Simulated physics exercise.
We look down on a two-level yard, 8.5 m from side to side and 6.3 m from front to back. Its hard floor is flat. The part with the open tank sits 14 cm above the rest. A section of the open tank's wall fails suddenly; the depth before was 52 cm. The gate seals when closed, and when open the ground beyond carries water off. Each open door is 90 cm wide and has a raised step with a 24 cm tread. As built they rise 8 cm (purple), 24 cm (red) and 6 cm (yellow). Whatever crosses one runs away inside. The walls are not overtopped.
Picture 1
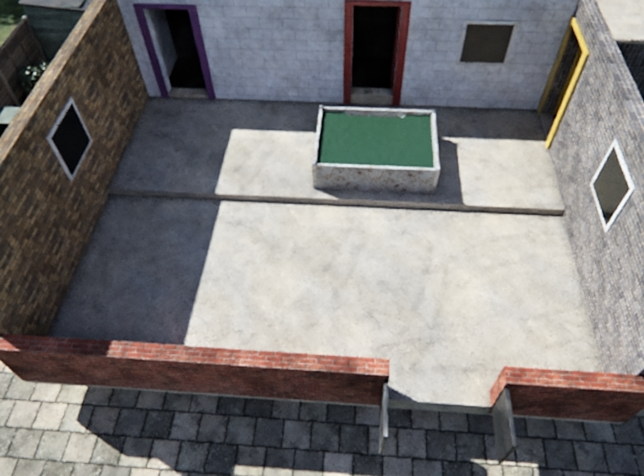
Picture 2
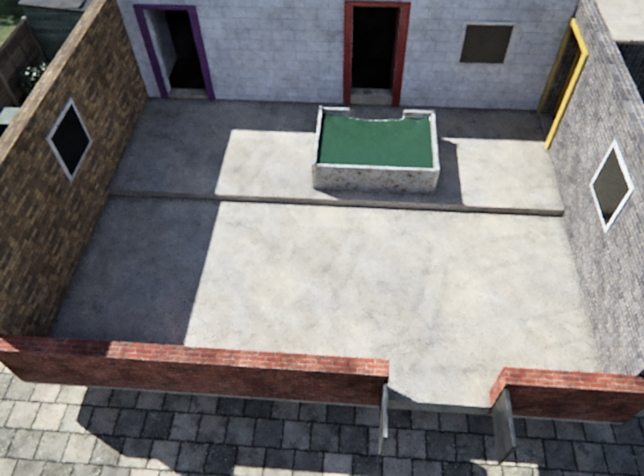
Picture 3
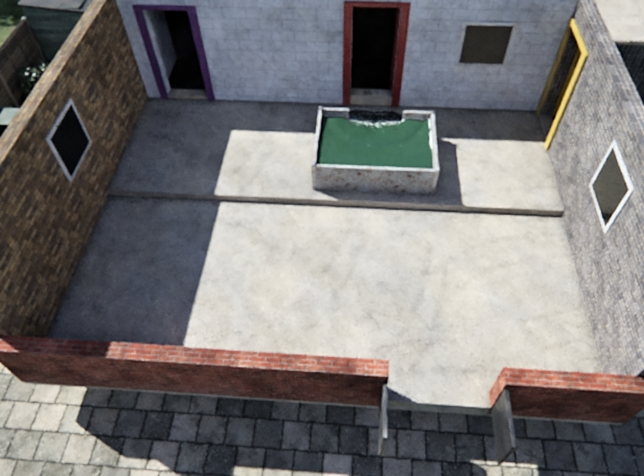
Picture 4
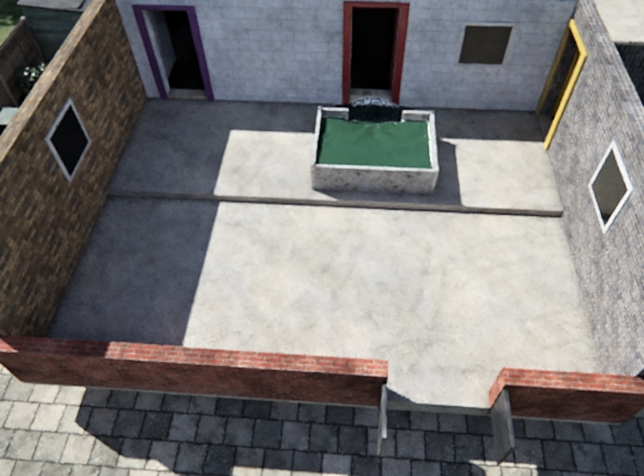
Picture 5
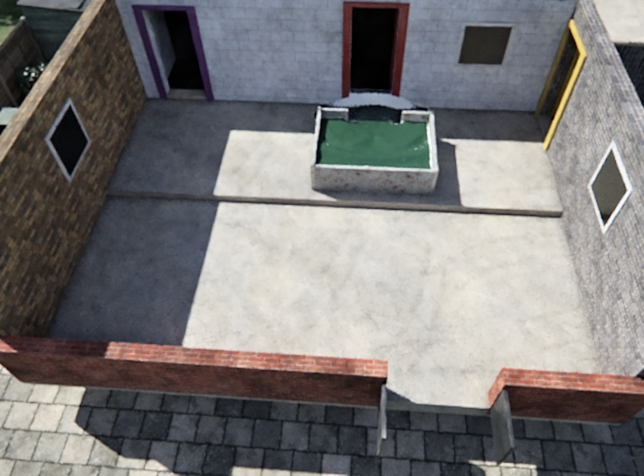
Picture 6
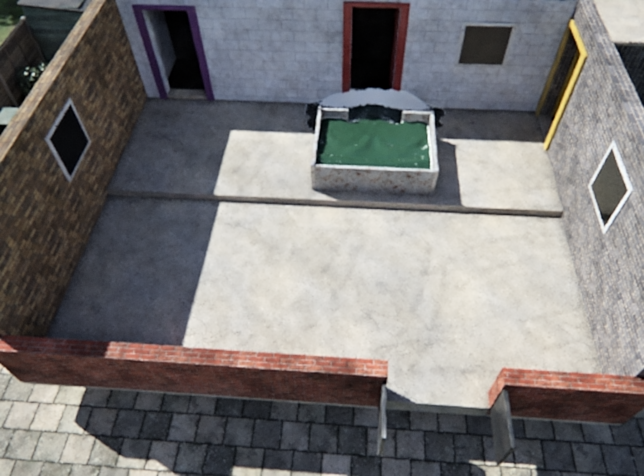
Water poured out through a gap in the far side of the open tank in the walled yard, then spread in a dark, curved sheet across the floor behind it to the red door.
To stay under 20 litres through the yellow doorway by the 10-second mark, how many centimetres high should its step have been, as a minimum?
It would have to be roughly 13 cm high.
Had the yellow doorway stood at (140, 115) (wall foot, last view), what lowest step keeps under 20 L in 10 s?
About 8.0 cm.
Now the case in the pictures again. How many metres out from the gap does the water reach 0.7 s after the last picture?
Roughly 2.8 m.
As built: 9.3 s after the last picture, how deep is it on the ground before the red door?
About 7.0 cm.
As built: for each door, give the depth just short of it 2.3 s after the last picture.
Depths in cm: Purple 3, red 23, yellow 16.
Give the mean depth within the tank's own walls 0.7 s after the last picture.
About 35 cm.
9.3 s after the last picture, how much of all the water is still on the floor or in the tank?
About 84 per cent.
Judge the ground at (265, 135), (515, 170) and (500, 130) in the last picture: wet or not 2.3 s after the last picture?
In that order: Under water, flooded, flooded.
Then, 0.7 s after the last picture water covers 10 % of the floor, deepest (38 cm) near (375, 110); it has not reached the yellow door.
Then, 2.3 s after the last picture water covers 30 % of the floor, deepest (24 cm) near (375, 110); 16 cm at the yellow door, 51 litres in over its 6 cm step.
Then, 9.3 s after the last picture water covers 75 % of the floor, deepest (8 cm) near (366, 110); 6 cm at the yellow door, 141 litres in over its 6 cm step.
At the yellow door as built, the water peaked near 16 cm, 2.3 s after the last picture.
Run again over the same 10 s with other heights there, 34 litres in over 11.5 cm, 7 litres over 15.5 cm. The limit of 20 litres is kept from about 13 cm up.
